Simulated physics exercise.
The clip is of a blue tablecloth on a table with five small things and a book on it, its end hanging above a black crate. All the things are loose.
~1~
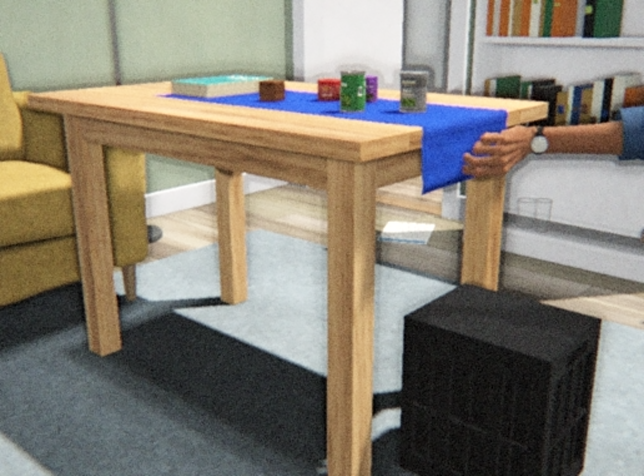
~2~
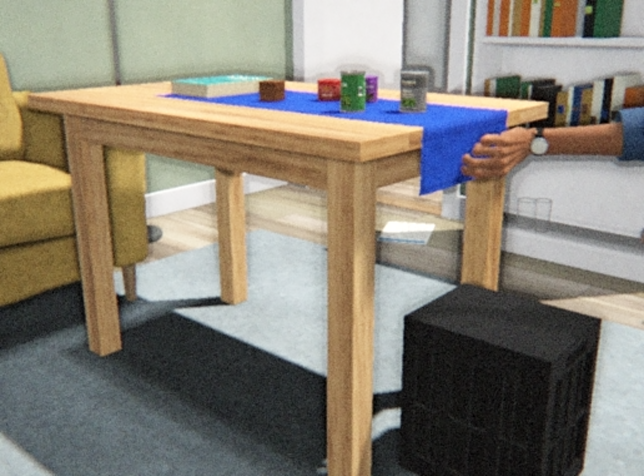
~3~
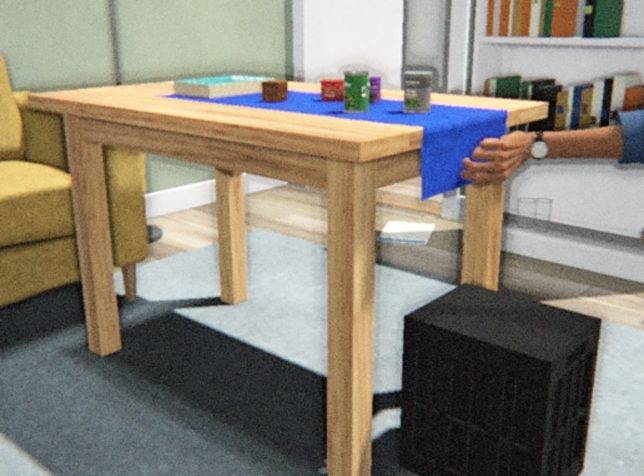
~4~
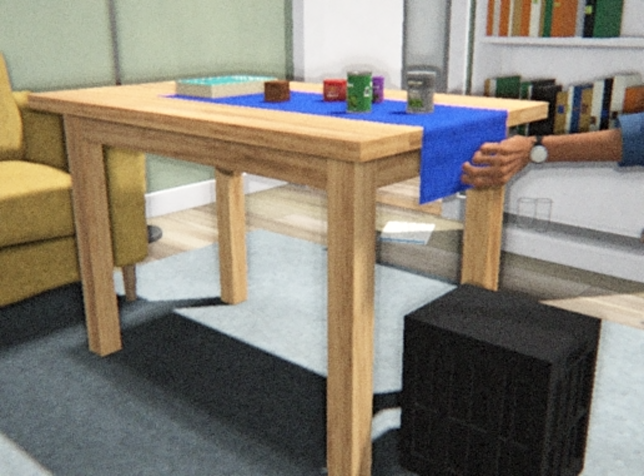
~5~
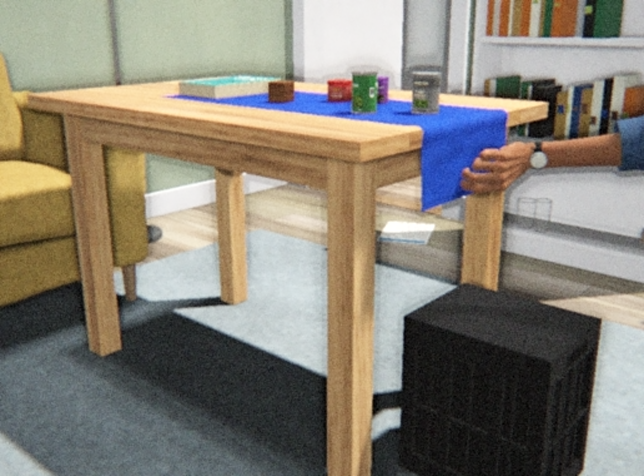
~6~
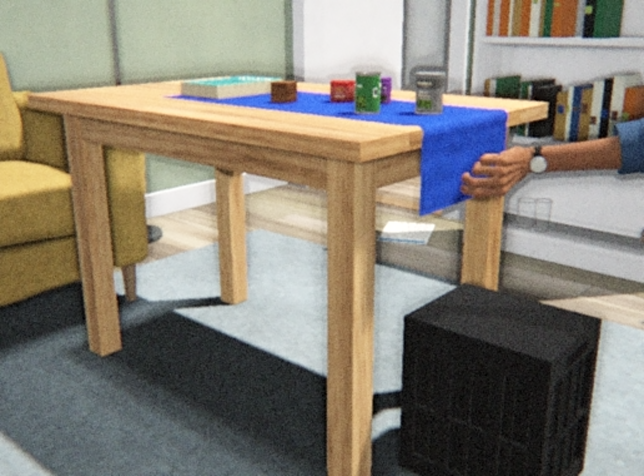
We see a hand at the right slowly pull a blue cloth down over the end of a wooden table, above a black crate, while the cans, pots, brown cube and book on it shift slightly to the right.
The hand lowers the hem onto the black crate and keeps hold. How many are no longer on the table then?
Over the edge go two.
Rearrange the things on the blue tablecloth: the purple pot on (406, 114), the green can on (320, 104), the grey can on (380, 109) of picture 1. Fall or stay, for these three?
The purple pot falls, the green can keeps its place on top, the grey can falls.
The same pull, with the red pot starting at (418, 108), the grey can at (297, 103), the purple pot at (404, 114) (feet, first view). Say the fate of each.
The red pot goes over, the grey can stays on, the purple pot comes down.
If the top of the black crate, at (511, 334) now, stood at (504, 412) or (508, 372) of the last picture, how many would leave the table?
Over the edge go 4 and 3.
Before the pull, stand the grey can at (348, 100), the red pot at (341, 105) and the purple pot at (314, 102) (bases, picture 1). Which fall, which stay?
The grey can stays on; the red pot does not fall; the purple pot stays on.
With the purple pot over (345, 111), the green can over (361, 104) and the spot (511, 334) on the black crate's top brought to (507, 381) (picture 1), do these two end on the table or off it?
The purple pot falls; the green can comes down.
Early on, hem near (463, 256); grey can gone.
Midway, hem near (462, 290); grey can gone.
Finally, hem on the crate; grey can and green can gone. The table loses two.
